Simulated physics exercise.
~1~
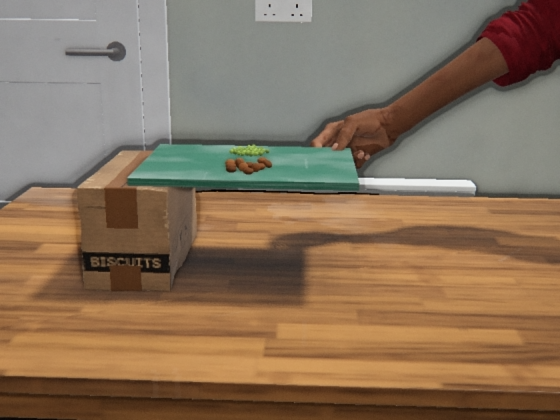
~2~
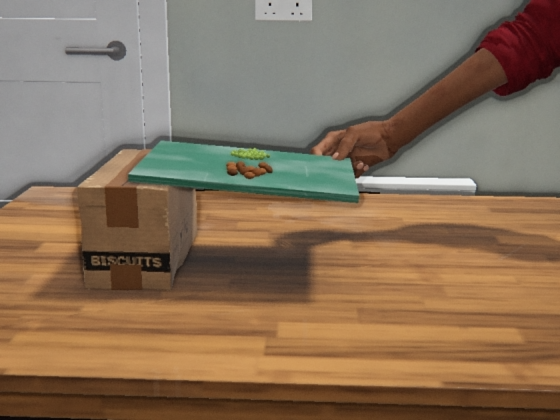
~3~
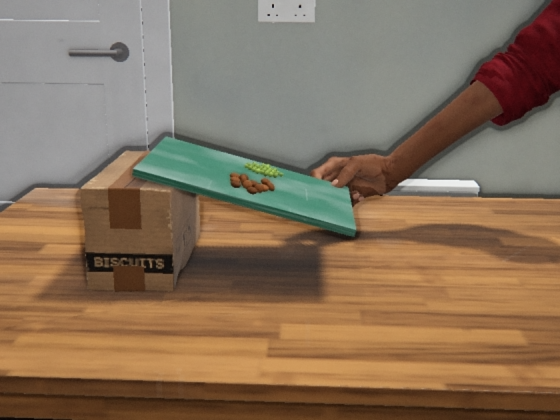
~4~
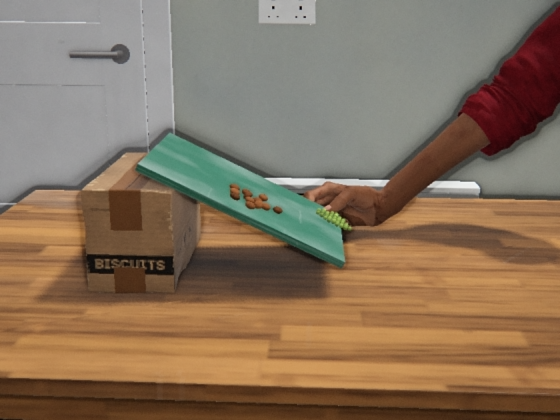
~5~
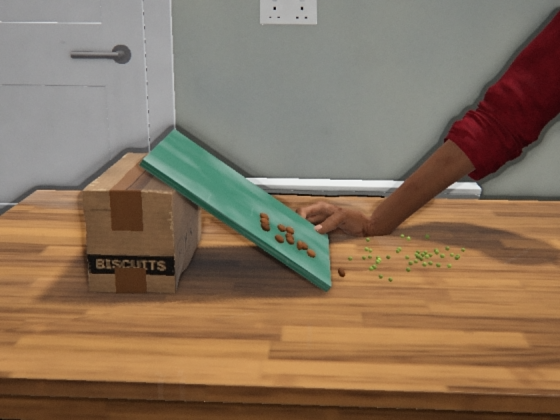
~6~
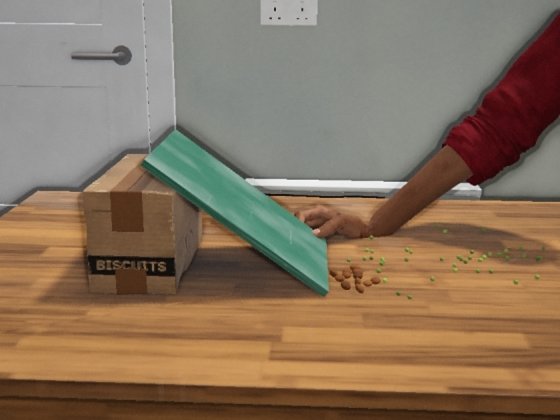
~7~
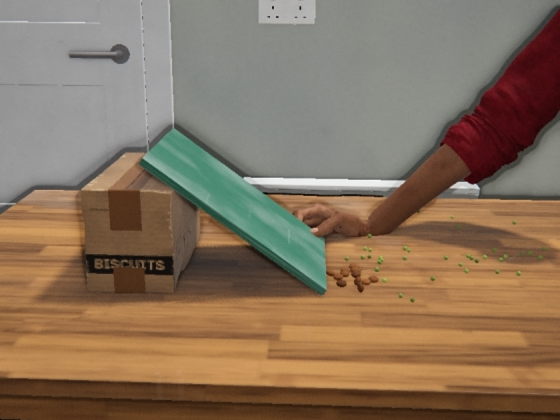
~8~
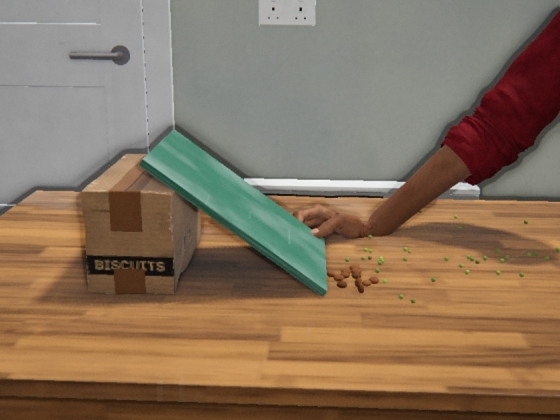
On a wooden worktop in a room with a grey wall and a pale door, seen from the front by a slightly swaying camera, a cardboard box marked BISCUITS stands on the left. A green board rests one end on the box, and a hand in a red sleeve holds up the right end, with brown lumps in front of a heap of small green bits. The hand lowers that end, and the green bits slide off first and scatter rightward. The brown lumps follow. At the end the board slopes down to the worktop, the brown lumps clustered at its foot and the green bits spread farther right.
